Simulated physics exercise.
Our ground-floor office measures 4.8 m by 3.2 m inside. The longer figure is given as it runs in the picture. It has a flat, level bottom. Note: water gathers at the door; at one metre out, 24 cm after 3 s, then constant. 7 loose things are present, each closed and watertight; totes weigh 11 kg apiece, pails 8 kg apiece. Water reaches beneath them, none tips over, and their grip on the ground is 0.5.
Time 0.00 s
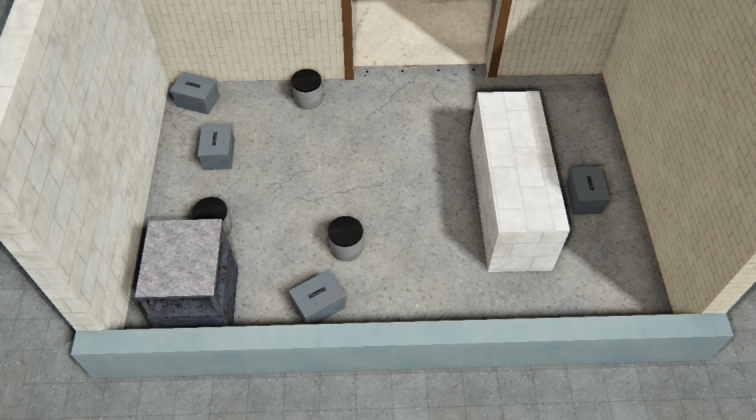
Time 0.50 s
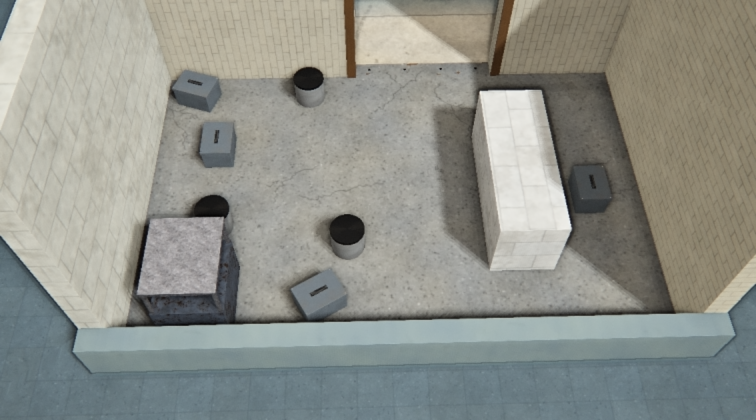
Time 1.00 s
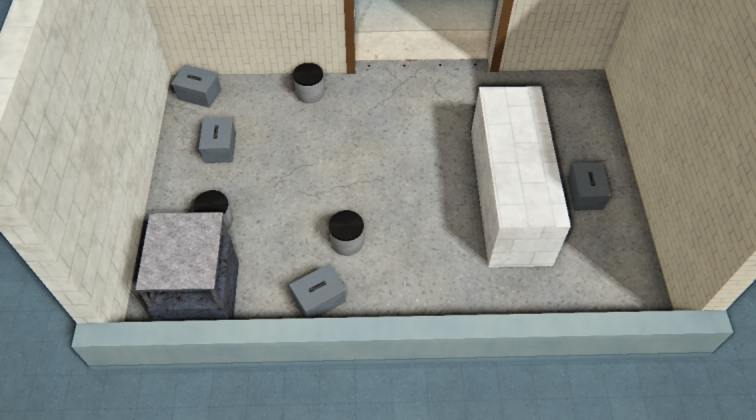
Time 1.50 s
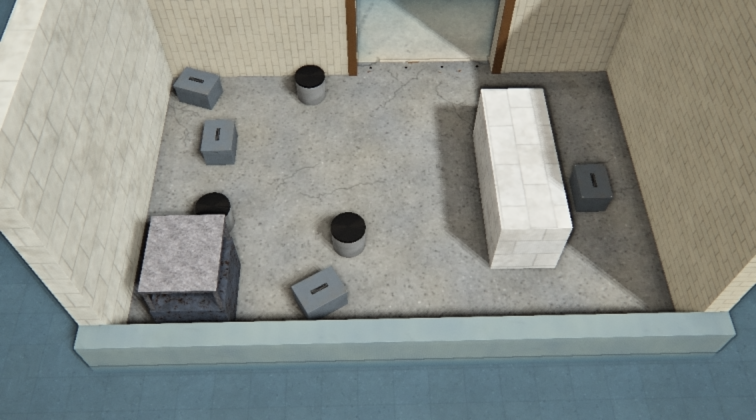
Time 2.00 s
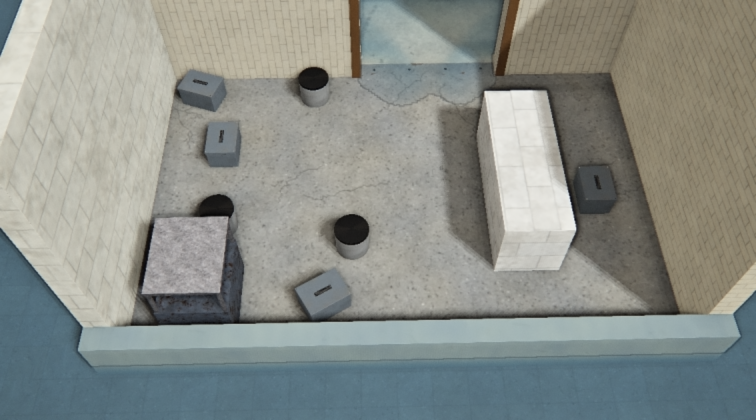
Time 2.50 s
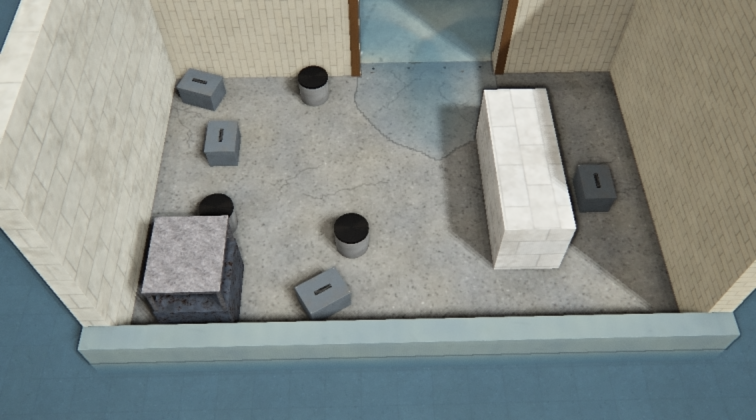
Ground-floor room seen from above, blue water rising outside and spreading in through the doorway while boxes and black-topped pails stay still.
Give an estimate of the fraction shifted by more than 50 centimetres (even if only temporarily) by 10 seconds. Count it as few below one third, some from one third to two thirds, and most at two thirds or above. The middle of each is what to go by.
Most.
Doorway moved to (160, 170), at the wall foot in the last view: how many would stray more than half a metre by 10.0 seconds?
Result: 5.
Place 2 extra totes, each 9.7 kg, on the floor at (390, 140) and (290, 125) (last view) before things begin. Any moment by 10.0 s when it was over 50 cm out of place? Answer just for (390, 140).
Above the mark.
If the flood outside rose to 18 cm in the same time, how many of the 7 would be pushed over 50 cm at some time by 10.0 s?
With that change, 2 of them.
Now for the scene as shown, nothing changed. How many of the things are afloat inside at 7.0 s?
I get 2.
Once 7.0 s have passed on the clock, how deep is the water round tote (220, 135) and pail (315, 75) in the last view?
Depths: Near 3 cm, then near 0 cm.
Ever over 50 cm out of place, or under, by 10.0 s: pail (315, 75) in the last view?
Result: Stayed within.
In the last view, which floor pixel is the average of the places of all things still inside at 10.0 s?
Averaged position, last view: Near pixel (311, 143).
After 3.5 s 0 of 7 are over 50 cm from their spots; 0 afloat.
After 4.5 s 0 of 7 are over 50 cm from their spots; 0 afloat.
After 7.0 s 2 of 7 are over 50 cm from their spots; 2 afloat.
After 10.0 s 5 of 7 are over 50 cm from their spots, and 5 have been at some point; 7 afloat.
